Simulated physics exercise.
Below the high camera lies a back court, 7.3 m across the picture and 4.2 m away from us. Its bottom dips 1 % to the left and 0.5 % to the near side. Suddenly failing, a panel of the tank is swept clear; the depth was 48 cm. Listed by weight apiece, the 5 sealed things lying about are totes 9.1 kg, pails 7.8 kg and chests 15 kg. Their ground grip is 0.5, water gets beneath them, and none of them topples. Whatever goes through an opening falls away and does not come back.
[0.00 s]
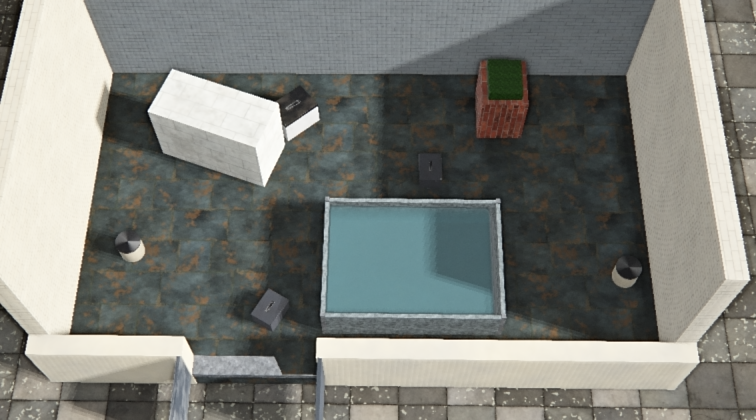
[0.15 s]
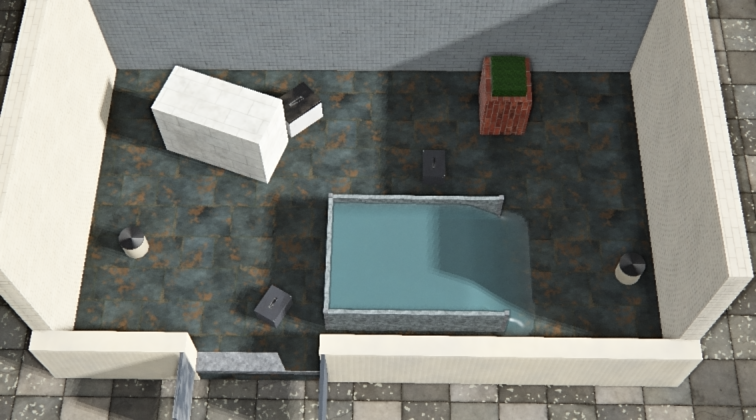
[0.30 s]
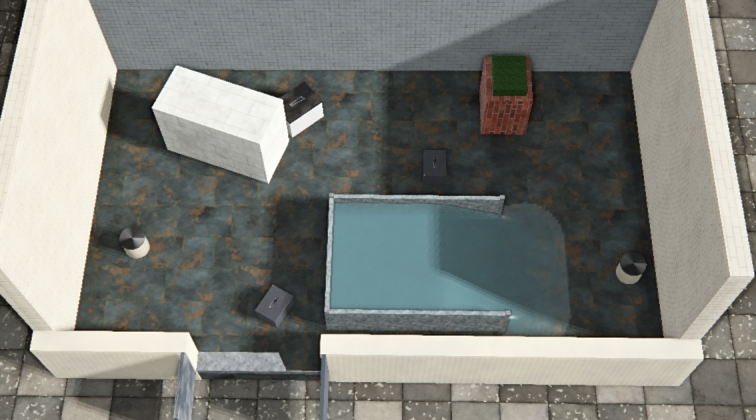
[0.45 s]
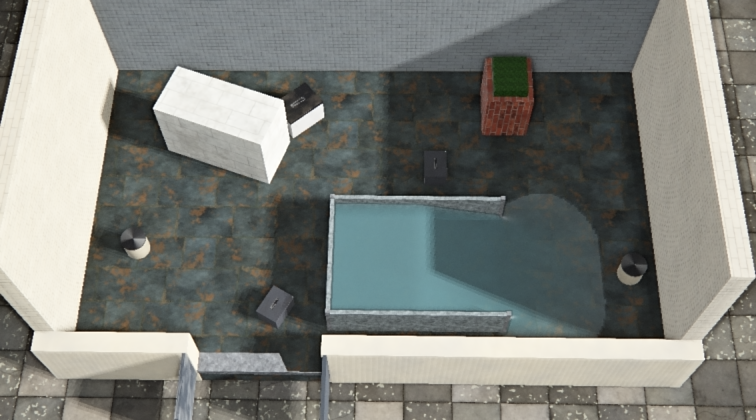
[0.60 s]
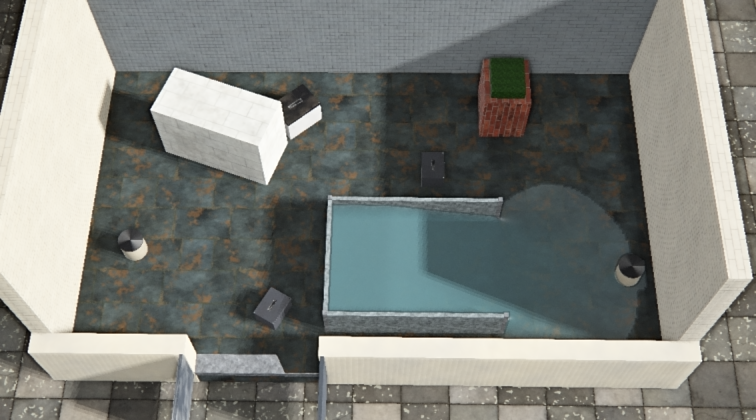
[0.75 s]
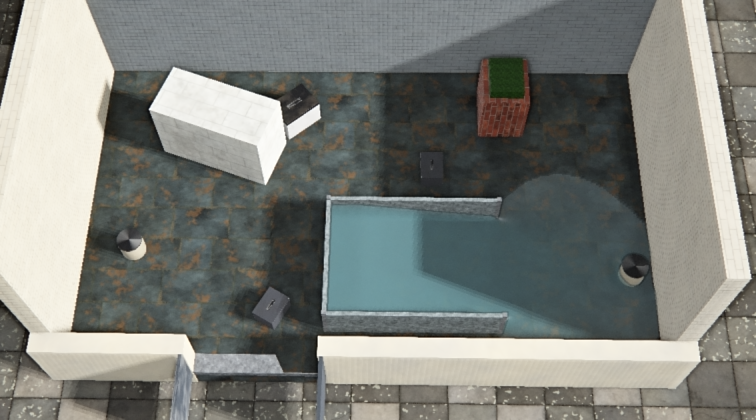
A tank's right side opens and water spreads rightward across the dark floor around a pail.
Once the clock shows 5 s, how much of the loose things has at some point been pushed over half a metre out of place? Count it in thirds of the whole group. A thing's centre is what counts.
Share: Bottom third.
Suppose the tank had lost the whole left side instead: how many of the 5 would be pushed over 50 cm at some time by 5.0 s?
2.
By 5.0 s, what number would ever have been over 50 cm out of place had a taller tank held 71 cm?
Then 2.
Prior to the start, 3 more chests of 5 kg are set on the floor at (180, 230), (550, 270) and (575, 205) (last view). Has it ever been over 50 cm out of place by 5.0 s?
The first comes out within the limit, the second beyond the limit, the third beyond the limit.
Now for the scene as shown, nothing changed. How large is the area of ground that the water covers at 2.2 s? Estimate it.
At that time the wet patch spans about 10.0 m2.
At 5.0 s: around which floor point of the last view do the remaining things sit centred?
They average out to somewhere around (343, 195).
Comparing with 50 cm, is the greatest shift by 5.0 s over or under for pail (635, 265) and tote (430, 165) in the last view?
Beyond half a metre, then within half a metre.
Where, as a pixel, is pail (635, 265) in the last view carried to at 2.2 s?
Close to pixel (624, 241).
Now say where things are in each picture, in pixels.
The first picture shows a pail at (629, 267), on the bottom; a tote at (431, 167) rests on the ground; water covers 3.1 m2; 0 of 5 have shifted.
The second picture shows a pail at (633, 264) rests on the ground; a tote at (434, 163), on the bottom; 3.8 m2 under water; 0 of 5 have shifted.
The third picture shows a pail at (634, 263) rests on the ground; a tote at (435, 163) rests on the ground; 4.6 m2 under water; 0 of 5 have shifted.
The fourth picture shows a pail at (635, 264) rests on the ground; a tote at (436, 164), on the bottom; 5.7 m2 under water; 0 of 5 have shifted.
The fifth picture shows a pail at (632, 266), on the bottom; a tote at (433, 165) rests on the ground; water covers 6.6 m2; 0 of 5 have shifted.
The sixth picture shows a pail at (636, 266), on the bottom, 7 cm from its start; a tote at (432, 165), on the bottom; 7.5 m2 under water; 1 of 5 have shifted.
After 1.1 s 0 of 5 are over 50 cm from their spots; 1 afloat.
After 2.2 s 0 of 5 are over 50 cm from their spots; 1 afloat.
After 3.5 s 1 of 5 are over 50 cm from their spots; 1 afloat.
After 5.0 s 1 of 5 are over 50 cm from their spots, and 1 have been at some point; 1 afloat.
